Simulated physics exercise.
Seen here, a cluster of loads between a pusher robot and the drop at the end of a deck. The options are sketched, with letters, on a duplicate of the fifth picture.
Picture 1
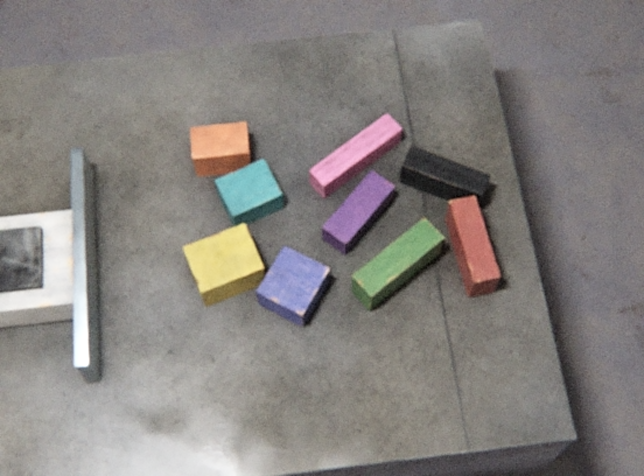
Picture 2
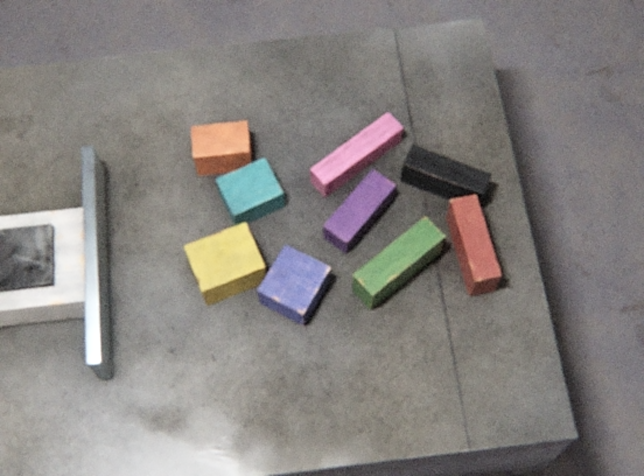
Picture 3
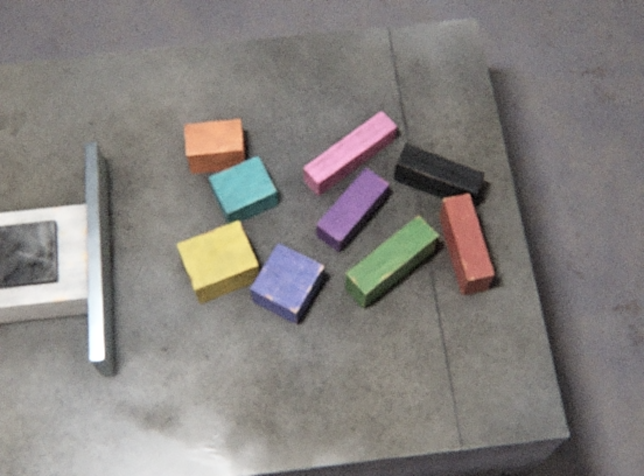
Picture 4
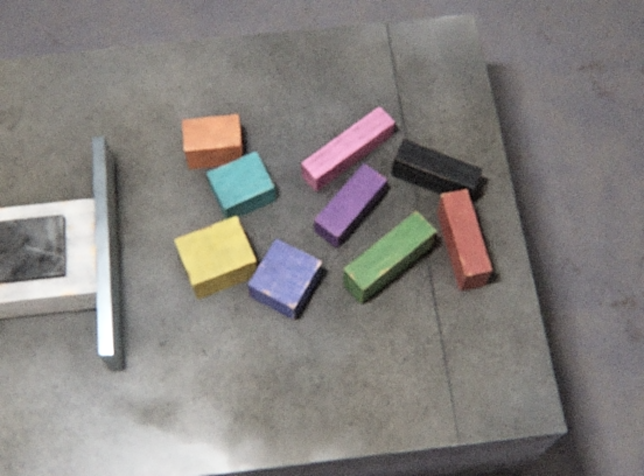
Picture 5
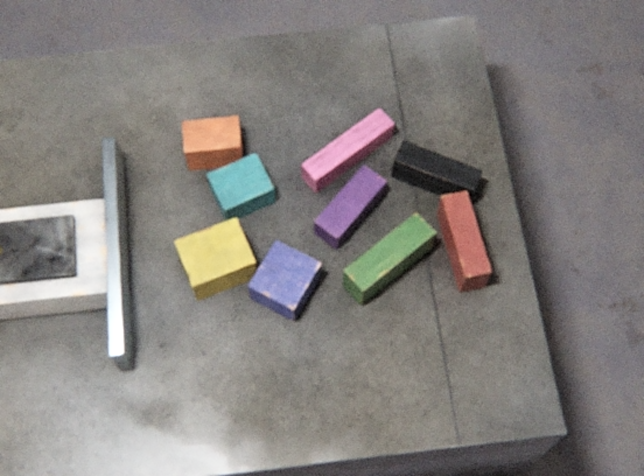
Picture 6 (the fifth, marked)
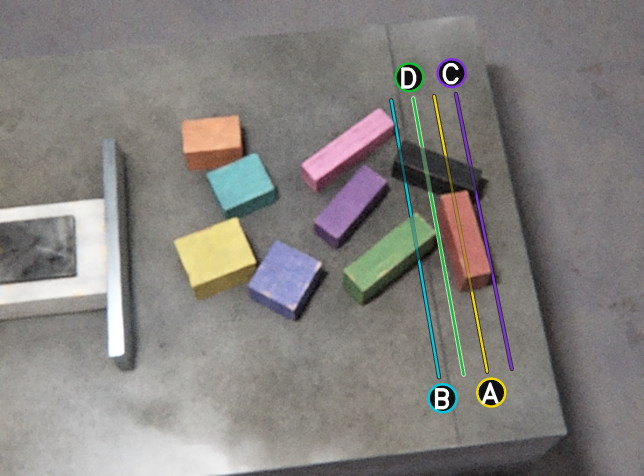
A flat-fronted pusher edges slightly right toward a cluster of still, coloured blocks.
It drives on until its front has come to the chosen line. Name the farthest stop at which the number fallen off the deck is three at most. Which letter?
As far as mark D.
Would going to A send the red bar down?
Yes.
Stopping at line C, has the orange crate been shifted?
Yes.
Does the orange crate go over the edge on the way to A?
No.
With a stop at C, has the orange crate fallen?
No.
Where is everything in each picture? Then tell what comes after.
In the first picture, green bar (397, 264); pink stick (356, 156); turquoise crate (250, 194).
In the second picture, robot (13, 258); blue crate (295, 285).
In the third picture, robot (16, 254); purple bar (353, 210).
In the fourth picture, robot (25, 249); yellow crate (216, 258).
In the fifth picture, robot (35, 249); green bar (389, 259); pink stick (348, 151); turquoise crate (242, 188).
On the copy, A at (459, 225); B at (414, 230); C at (482, 223); D at (437, 228).
On D. First, robot (155, 236); green bar (399, 263); orange crate (258, 138).
Then, robot (273, 223); black stick (457, 158); red bar (471, 241).
Finally, robot (363, 214); black stick over the edge; red bar over the edge; two fallen.
By contrast, A drops four; B is within the limit but short; C drops four.
